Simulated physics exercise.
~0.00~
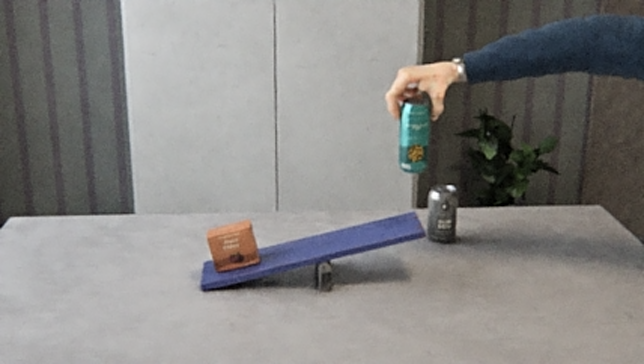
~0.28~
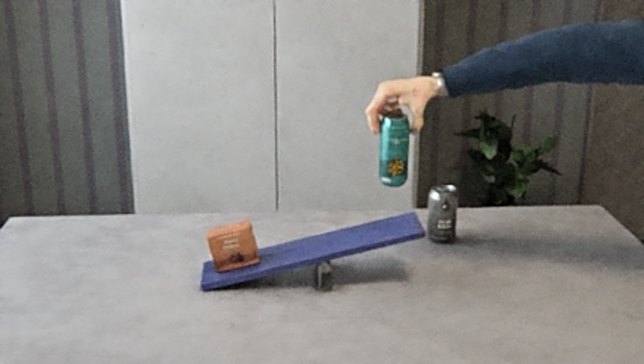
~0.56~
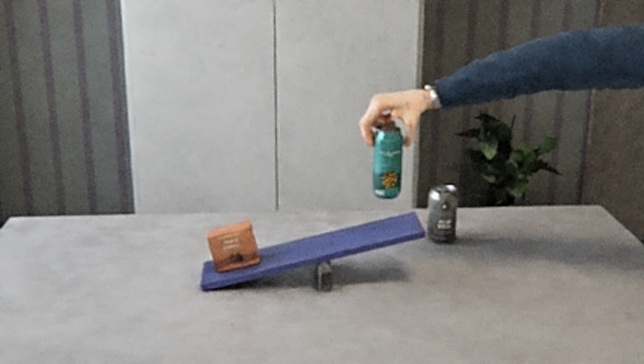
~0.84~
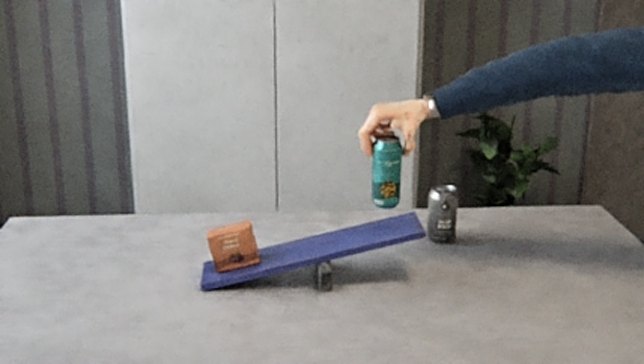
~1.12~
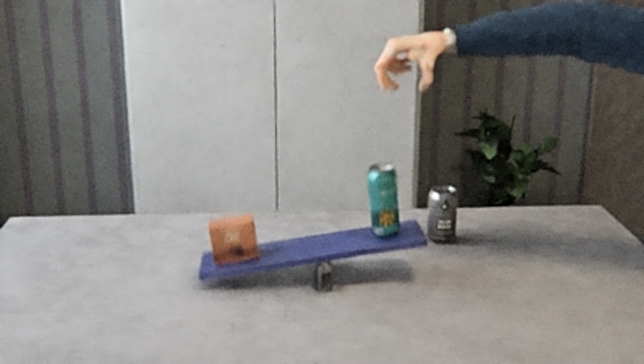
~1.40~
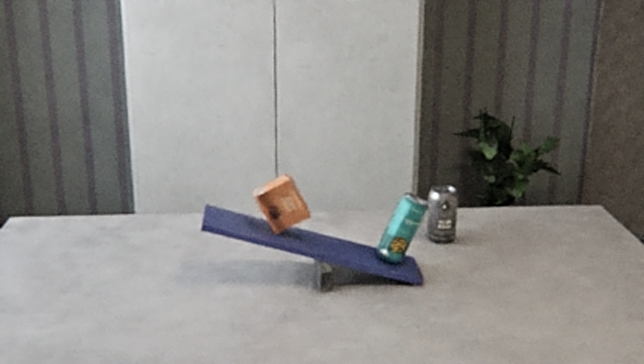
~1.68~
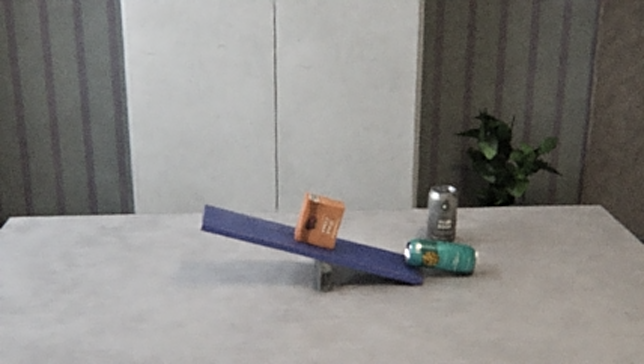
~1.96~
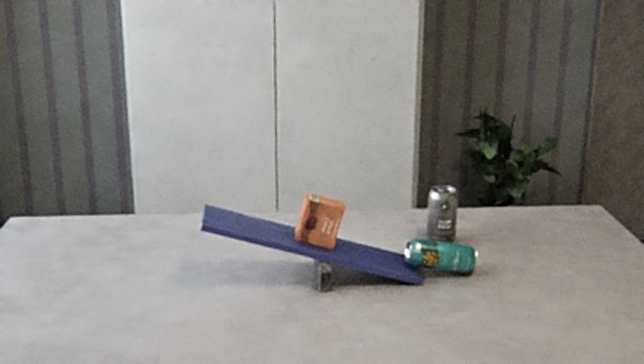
Turquoise can released by a hand onto a blue plank's raised right end, tipping it down, orange packet and can toppling sideways.
